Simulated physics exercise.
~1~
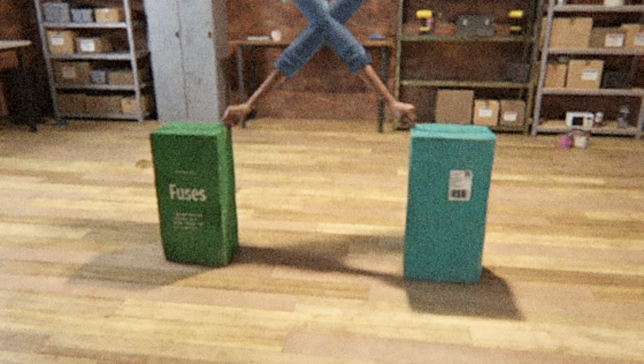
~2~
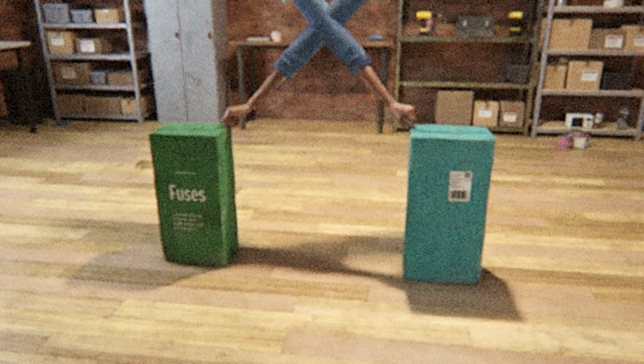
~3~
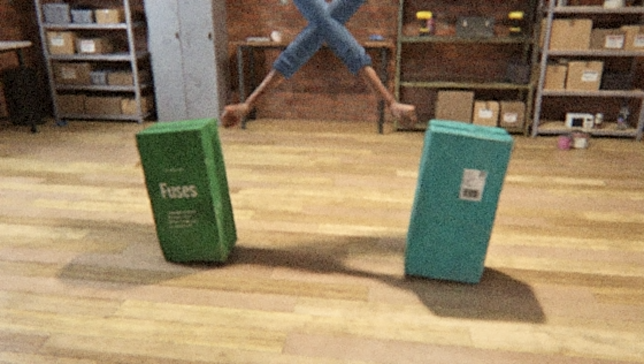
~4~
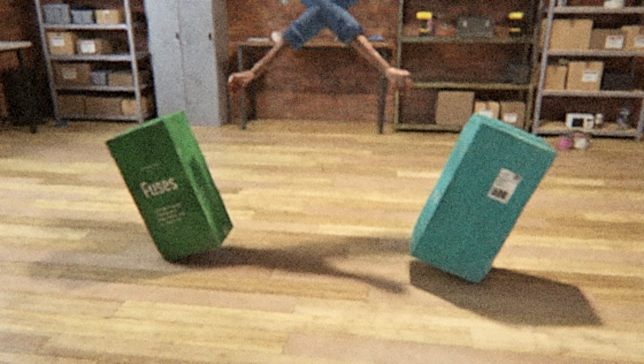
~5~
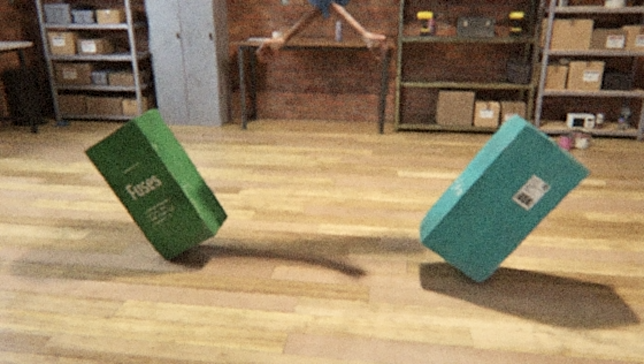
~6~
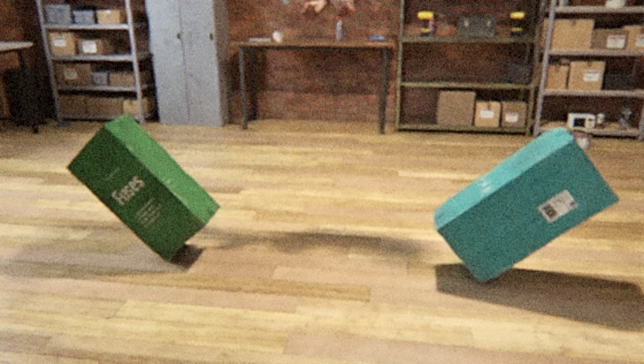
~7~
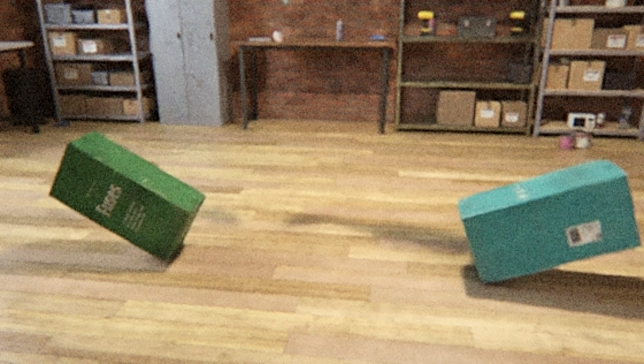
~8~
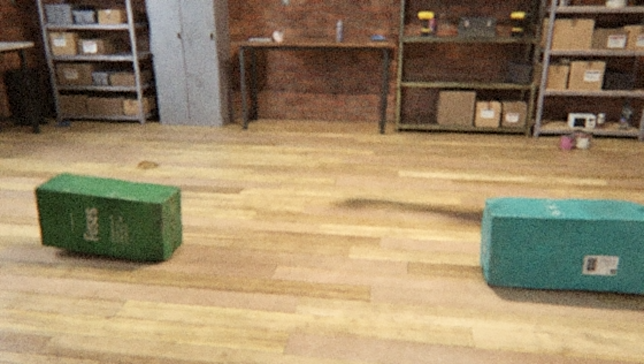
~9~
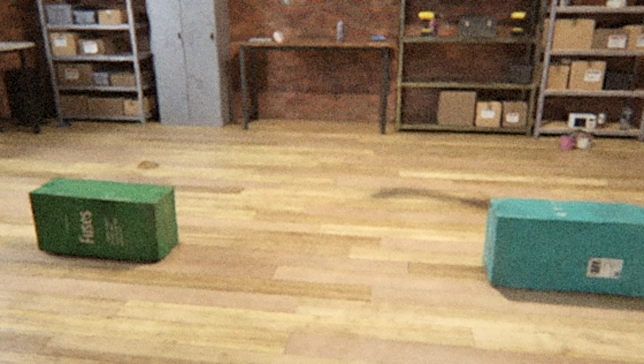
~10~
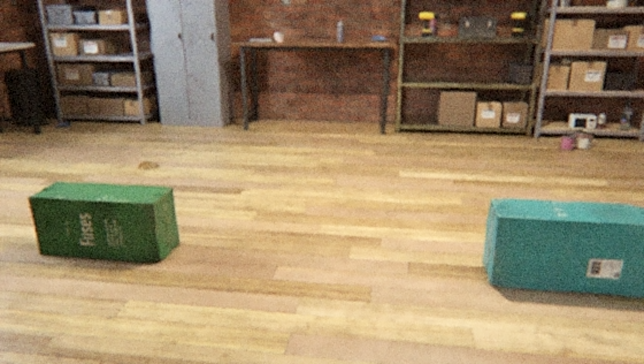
Green box labelled Fuses and turquoise parcel tipping apart as crossed arms shove them and withdraw, both toppling onto their sides.
